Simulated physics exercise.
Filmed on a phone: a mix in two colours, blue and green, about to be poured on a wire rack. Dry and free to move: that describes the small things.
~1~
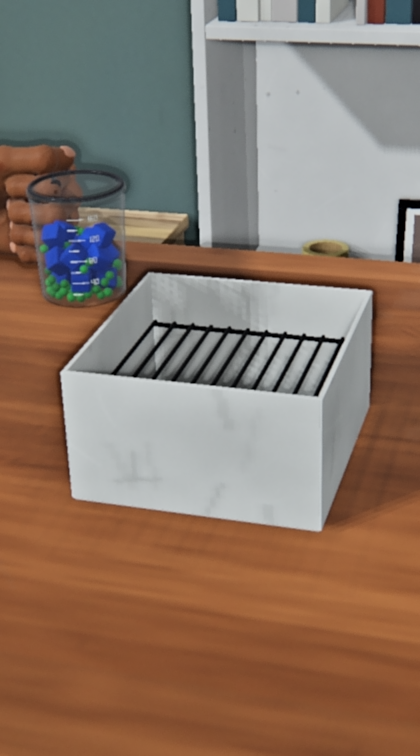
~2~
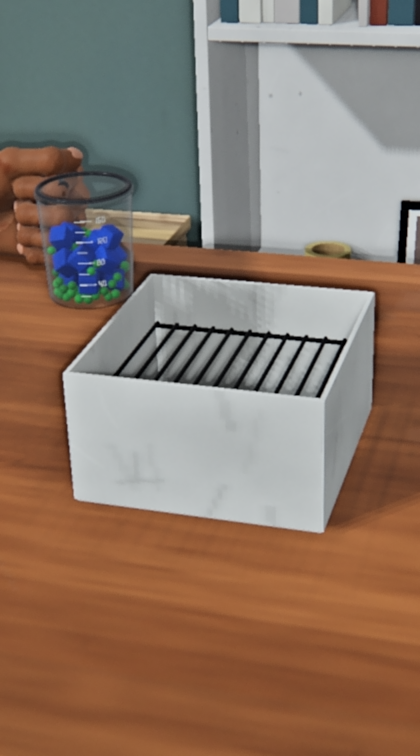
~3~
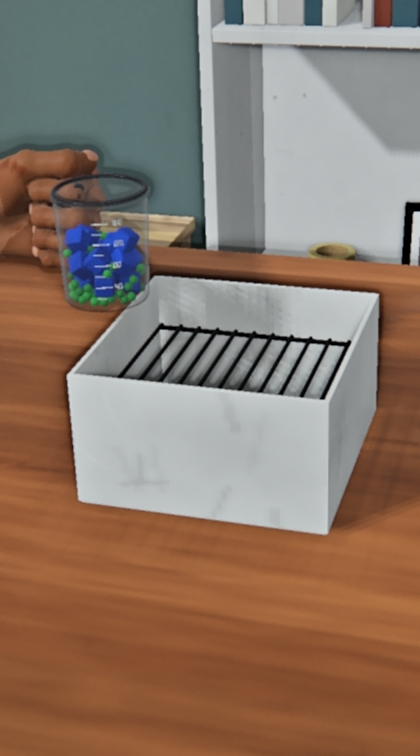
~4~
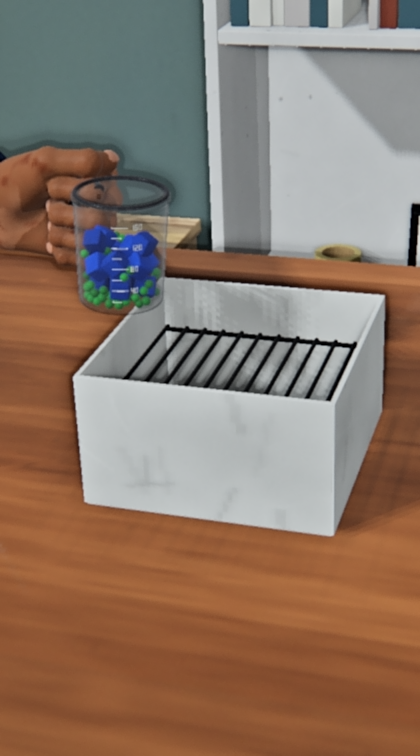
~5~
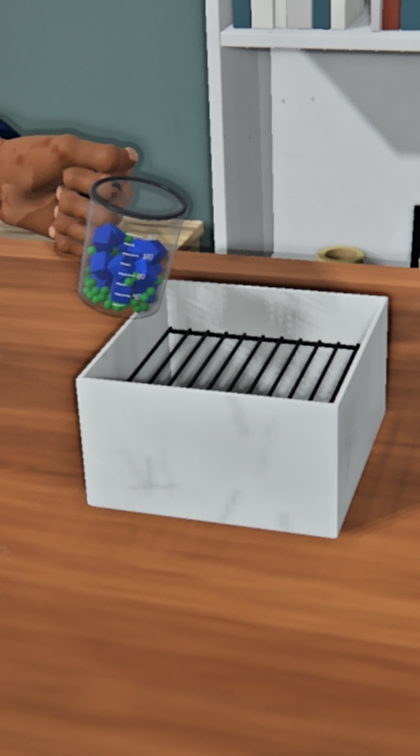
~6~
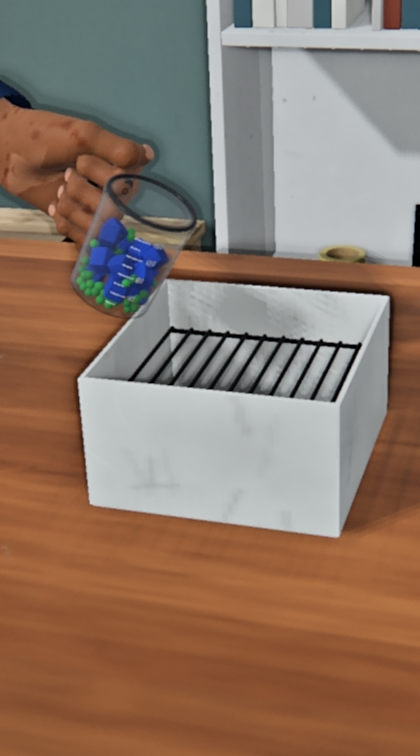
A hand carried a clear cup of blue and green pieces a short way right, toward a white box with a dark wire rack inside, then tilted the cup partway to the right.
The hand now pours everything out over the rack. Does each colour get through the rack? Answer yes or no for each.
Blue bits: No; green bits: Yes.
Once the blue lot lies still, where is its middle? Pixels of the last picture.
It finishes centred roughly at (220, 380).
Then, 0.42 s later than the last frame, blue ones, every one in the cup; green ones, every one in the cup.
Then, 0.79 s later than the last frame, blue ones, almost all in the cup, about a tenth on or over the wires; green ones, almost all in the cup, just a few under the rack.
Then, 1.10 s later than the last frame, blue ones, every one on or over the wires; green ones, roughly a third in the cup, roughly half on or over the wires, about a tenth under the rack.
When it is over, blue ones, every one on the wires, not one under the rack; green ones, every one under the rack.
